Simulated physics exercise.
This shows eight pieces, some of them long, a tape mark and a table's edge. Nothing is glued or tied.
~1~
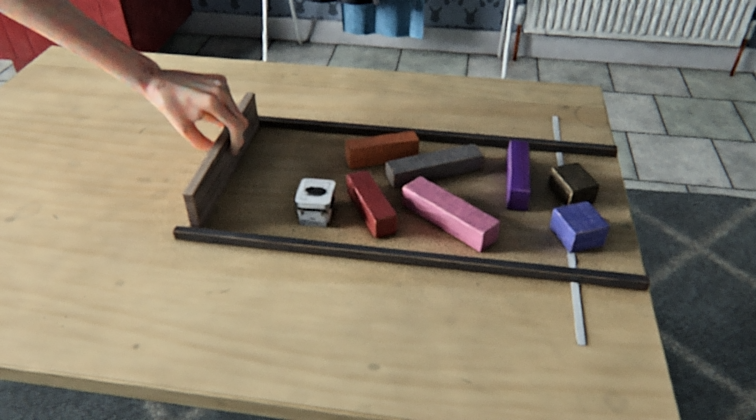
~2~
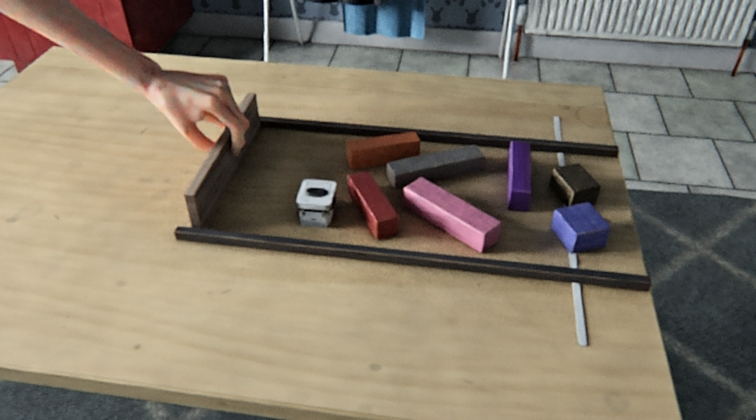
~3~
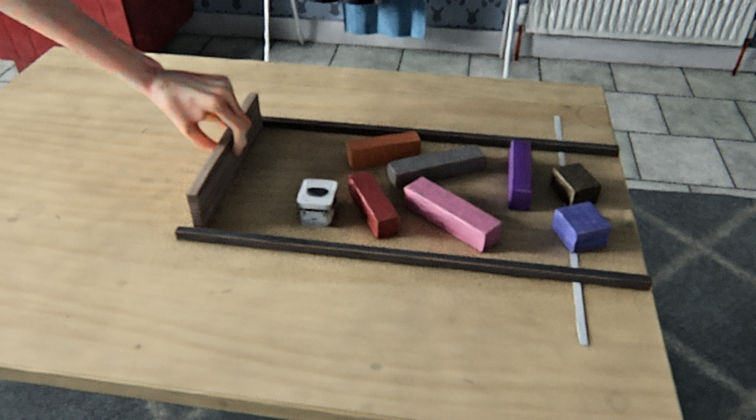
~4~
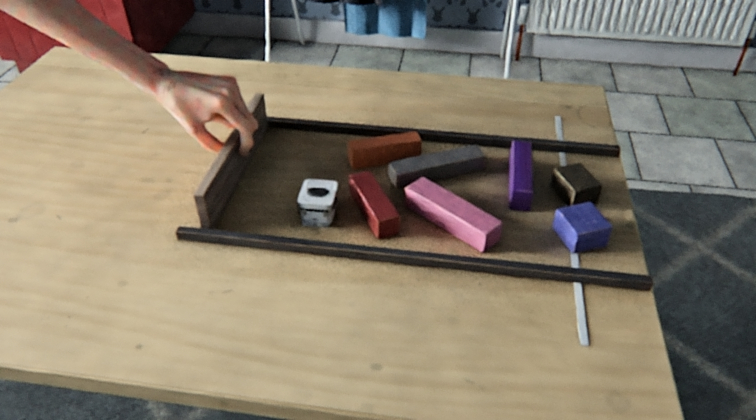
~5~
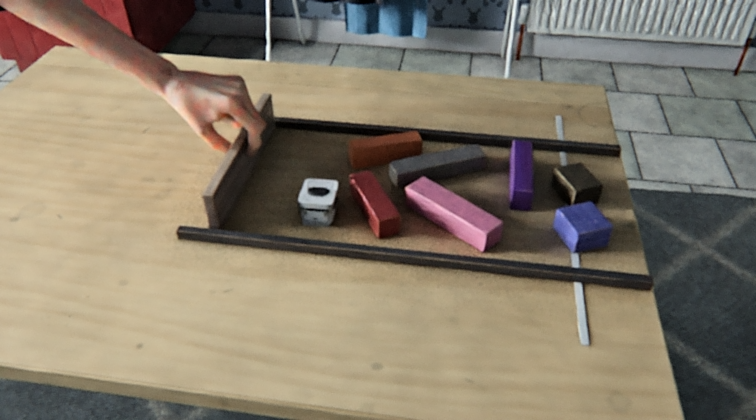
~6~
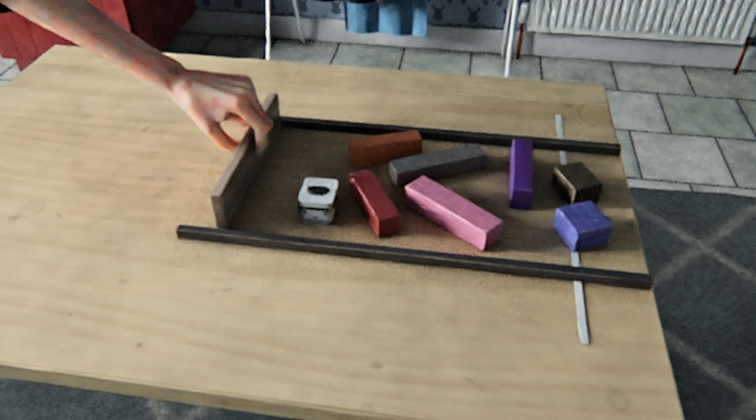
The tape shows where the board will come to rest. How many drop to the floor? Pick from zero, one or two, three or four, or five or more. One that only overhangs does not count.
Outcome: The number that fall off is three or four.
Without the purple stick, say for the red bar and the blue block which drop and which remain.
The red bar is kept; the blue block comes down.
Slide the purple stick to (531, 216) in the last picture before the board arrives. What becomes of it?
The purple stick goes over.
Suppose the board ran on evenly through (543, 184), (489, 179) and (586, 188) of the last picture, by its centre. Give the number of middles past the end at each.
Place by place, 2, 0 and 4.
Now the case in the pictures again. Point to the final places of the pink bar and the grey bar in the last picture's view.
The pink bar at (638, 225), the grey bar at (611, 178).
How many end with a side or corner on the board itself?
In contact: 4.
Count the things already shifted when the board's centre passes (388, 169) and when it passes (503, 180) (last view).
The counts are 5 and 8.
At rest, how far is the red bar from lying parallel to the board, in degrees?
Roughly 40° out of line.
Early on, none off yet; black block at rest near (576, 184); blue block at rest near (582, 226); purple stick at rest near (521, 173).
A while later, none off yet; black block at rest near (576, 184); blue block at rest near (582, 226); purple stick moving near (531, 175).
Further along, none off yet; black block travelled about its own width near (626, 194); blue block travelled about its own width near (636, 225); purple stick travelled about its own width near (598, 177).
Finally, the number that fall off is three or four; lost, purple stick, blue block and black block.
